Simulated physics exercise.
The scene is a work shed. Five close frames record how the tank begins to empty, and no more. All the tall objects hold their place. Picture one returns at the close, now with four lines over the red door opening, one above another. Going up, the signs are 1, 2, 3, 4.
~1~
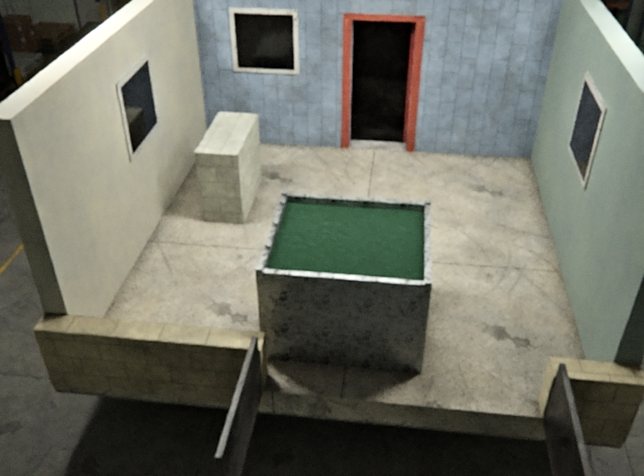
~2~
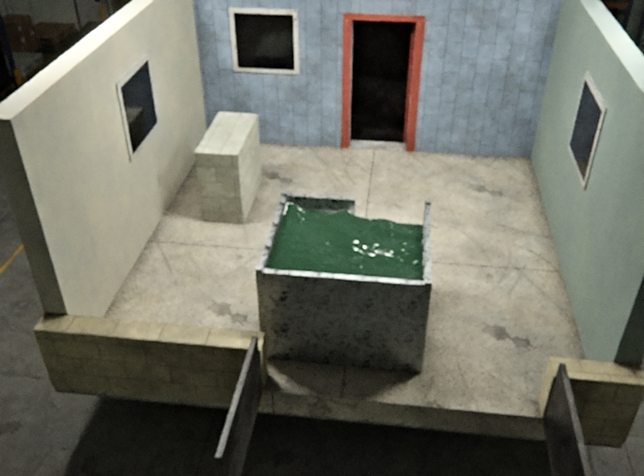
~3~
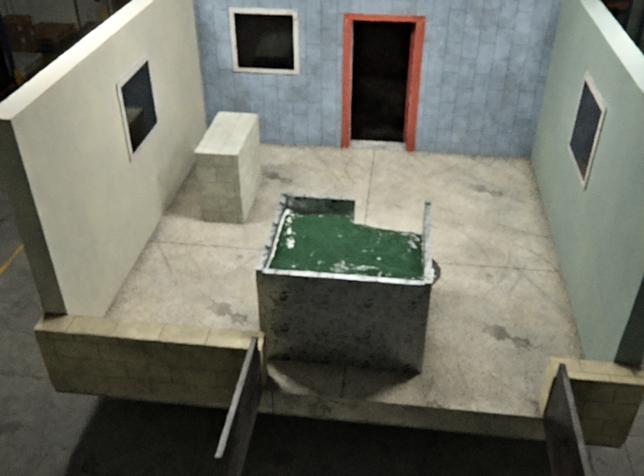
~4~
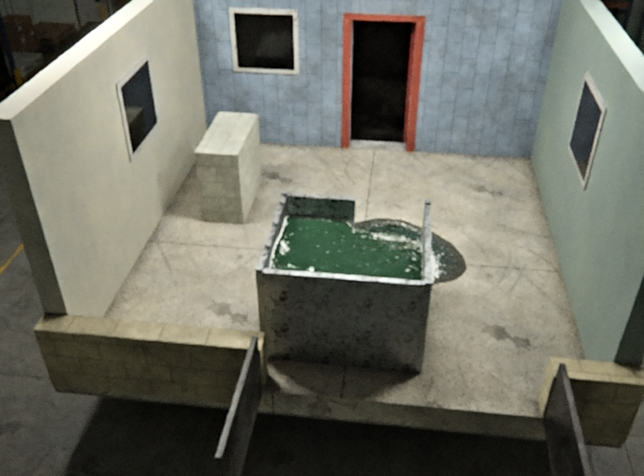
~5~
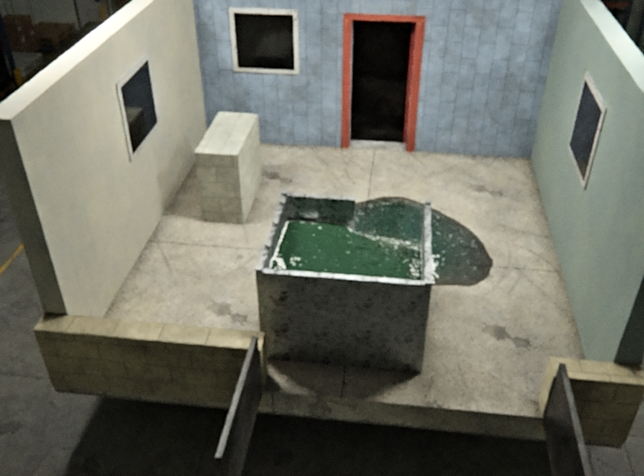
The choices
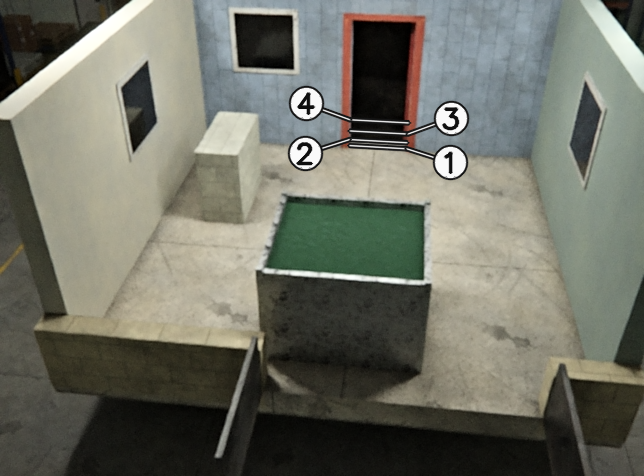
In a shed-like room with a red doorway, green water in a square tank drops at the back and churns with white flecks, then flows out behind the tank and spreads across the pale floor toward the right.
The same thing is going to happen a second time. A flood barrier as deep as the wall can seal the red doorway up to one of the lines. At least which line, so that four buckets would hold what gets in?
3 is the one.
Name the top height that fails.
That is height 2.
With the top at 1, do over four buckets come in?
Yes, it does.
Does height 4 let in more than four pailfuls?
No, that is safe.
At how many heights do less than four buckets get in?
Two.
On the marked copy, 1 at (377, 147); 2 at (378, 141); 3 at (378, 132); 4 at (379, 121); from the bottom up 1, 2, 3, 4.
With 1, dozens of bucketfuls pour in.
With 2, some 15 bucketfuls get in.
With 3, a bucket or two gets in.
With 4, nothing gets over.
